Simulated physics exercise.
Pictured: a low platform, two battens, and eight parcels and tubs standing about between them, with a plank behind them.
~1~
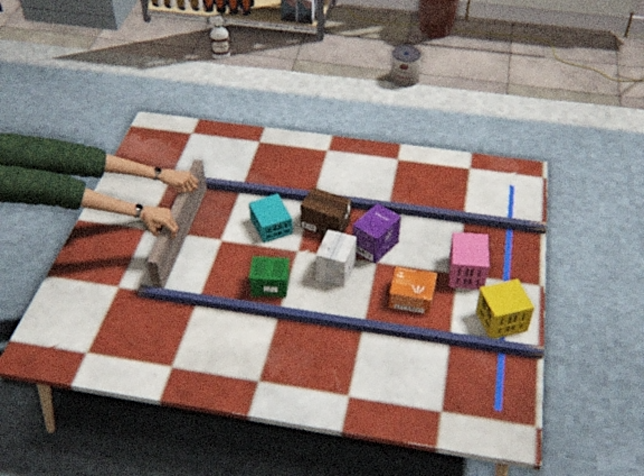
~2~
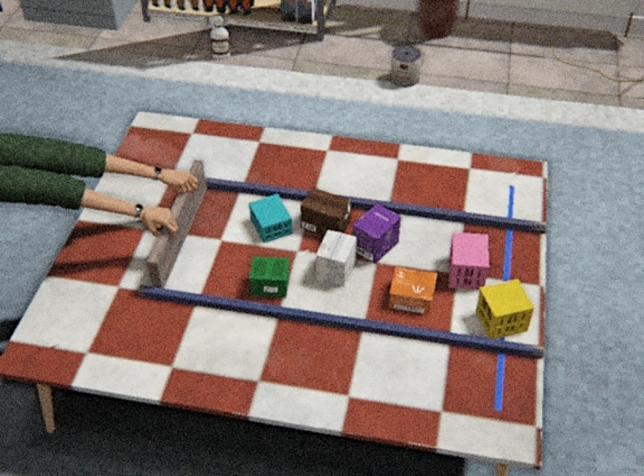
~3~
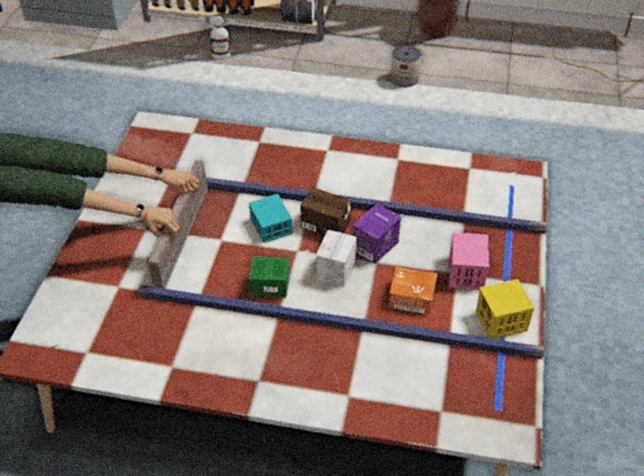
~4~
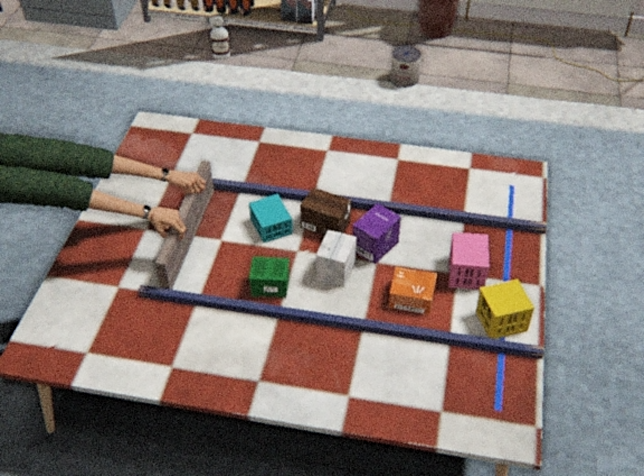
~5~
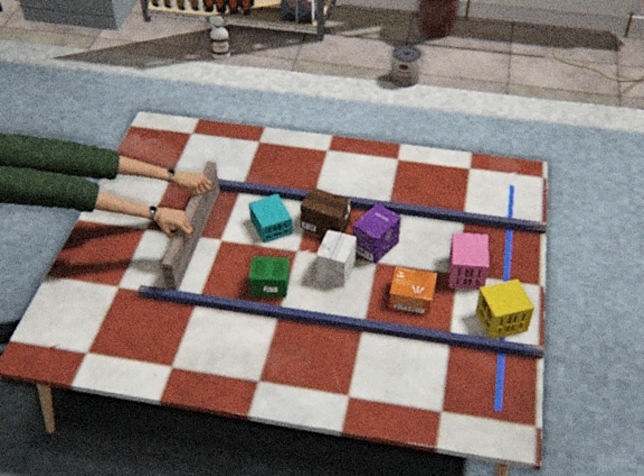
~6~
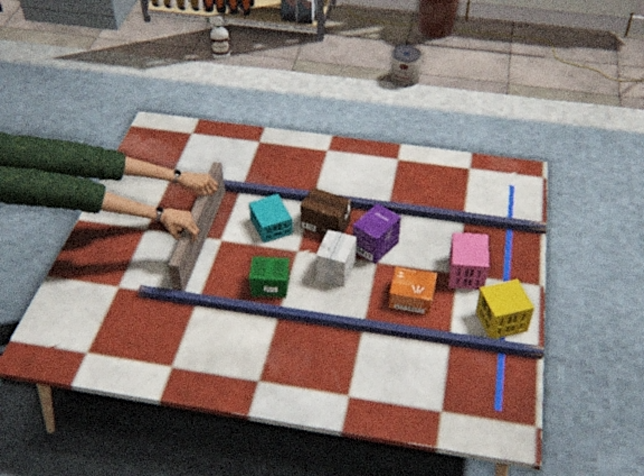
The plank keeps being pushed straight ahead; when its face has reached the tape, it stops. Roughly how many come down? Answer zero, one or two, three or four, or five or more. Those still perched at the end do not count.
Five or more.
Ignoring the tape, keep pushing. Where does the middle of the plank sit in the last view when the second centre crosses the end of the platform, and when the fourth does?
Roughly (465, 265) for the earlier crossing, roughly (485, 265) for the later one.
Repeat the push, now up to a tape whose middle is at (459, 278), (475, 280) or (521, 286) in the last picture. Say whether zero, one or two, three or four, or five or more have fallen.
One or two; just one or two; more than four.
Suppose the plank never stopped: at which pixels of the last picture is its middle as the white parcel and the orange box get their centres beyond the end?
I'd put it close to (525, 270), and close to (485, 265) for the other one.
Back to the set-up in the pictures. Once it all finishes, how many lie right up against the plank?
3 touch it.
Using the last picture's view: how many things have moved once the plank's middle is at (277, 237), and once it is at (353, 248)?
So 3, and at the other place 6.
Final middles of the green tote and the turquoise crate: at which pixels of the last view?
In the last picture they sit at about (524, 322) and about (525, 262).
Early on, none off yet; yellow crate at rest near (504, 310); pink crate at rest near (468, 261); orange box at rest near (413, 291).
Finally, the number that fall off is five or more; lost, brown parcel, purple box, orange box, pink crate and yellow crate.
